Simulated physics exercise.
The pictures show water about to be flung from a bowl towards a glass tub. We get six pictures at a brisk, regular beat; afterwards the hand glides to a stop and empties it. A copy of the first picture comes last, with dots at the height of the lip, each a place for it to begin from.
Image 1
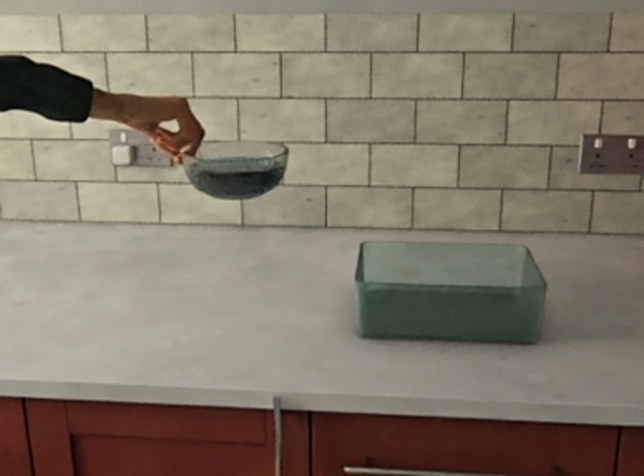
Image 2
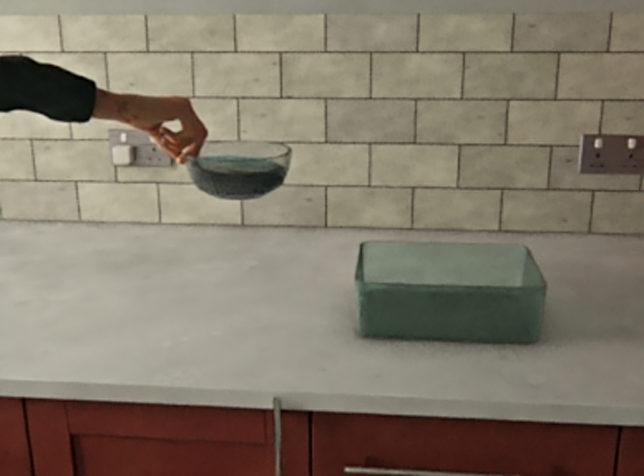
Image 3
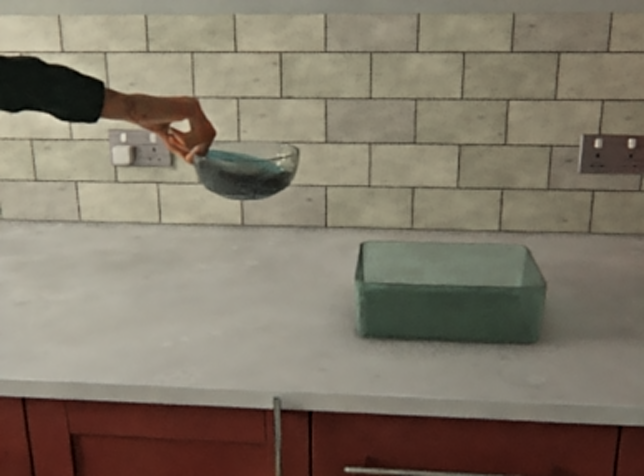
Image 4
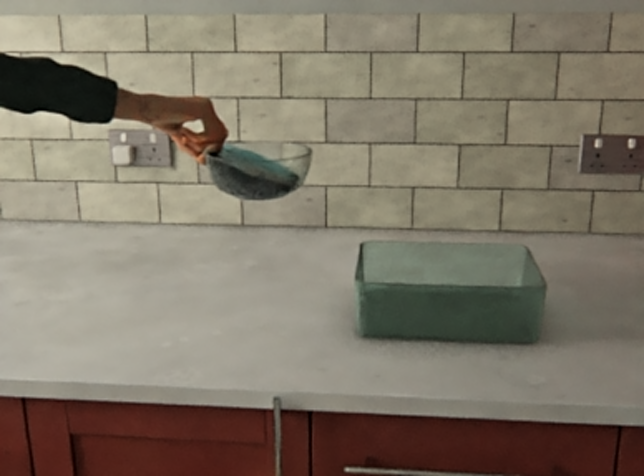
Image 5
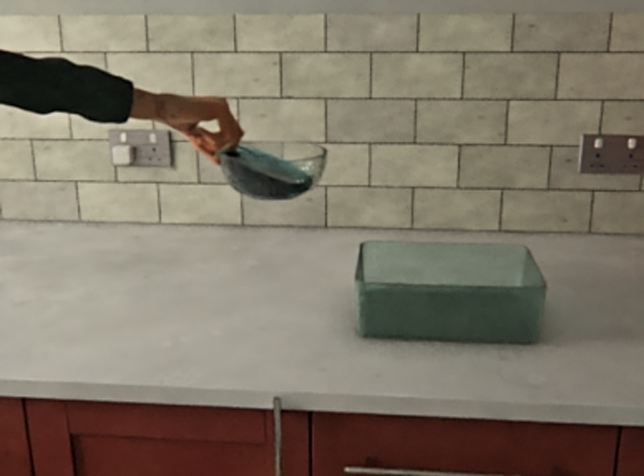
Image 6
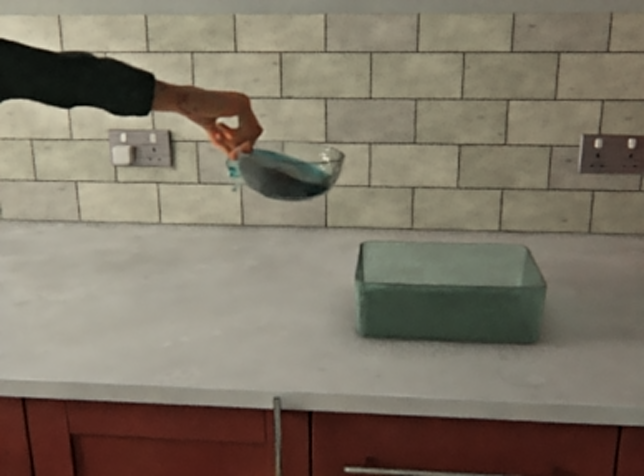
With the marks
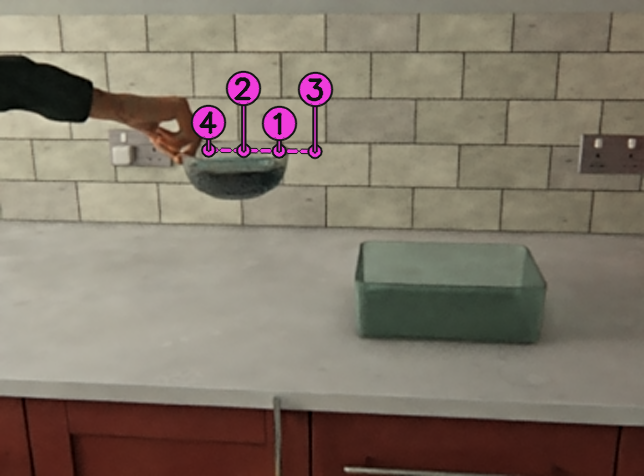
In a kitchen with pale brick tiles and red cupboards, a hand holds a clear glass bowl of bluish water above the worktop, left of a green-tinted glass tub. The hand moves the bowl a short way right, and the water slopes up towards the hand, slipping over the left rim as the bowl tips slightly.
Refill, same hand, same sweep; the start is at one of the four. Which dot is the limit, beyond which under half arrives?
Dot 2.
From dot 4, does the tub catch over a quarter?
Yes, clearly.
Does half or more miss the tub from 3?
No, not at all.
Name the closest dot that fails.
The answer is 4.
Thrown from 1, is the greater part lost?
No, that is safe.
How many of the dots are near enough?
Three of them.
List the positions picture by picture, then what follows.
The first frame shows upright, lip at (286, 151); tub from (356, 335) to (539, 341); nothing has left yet.
The second frame shows upright, lip at (289, 151); nothing has left yet.
The third frame shows upright, lip at (297, 151); nothing has left yet.
The fourth frame shows upright, lip at (310, 151); water is over the rim, down to (213, 150).
The fifth frame shows upright, lip at (325, 151); water is over the rim, down to (219, 159).
The sixth frame shows tipped about 5°, lip at (342, 156); water is over the rim, down to (236, 188).
In magenta, 1 at (279, 151); 2 at (243, 150); 3 at (315, 151); 4 at (208, 150).
If 1 is chosen, about 79 % lands in the tub, 11 % falls short and 10 % goes beside or beyond.
If 2 is chosen, about 64 % lands in the tub, 29 % falls short and 7 % goes beside or beyond.
If 3 is chosen, about 87 % lands in the tub, 5 % falls short and 7 % goes beside or beyond.
If 4 is chosen, about 36 % lands in the tub, 60 % falls short and 4 % goes beside or beyond.
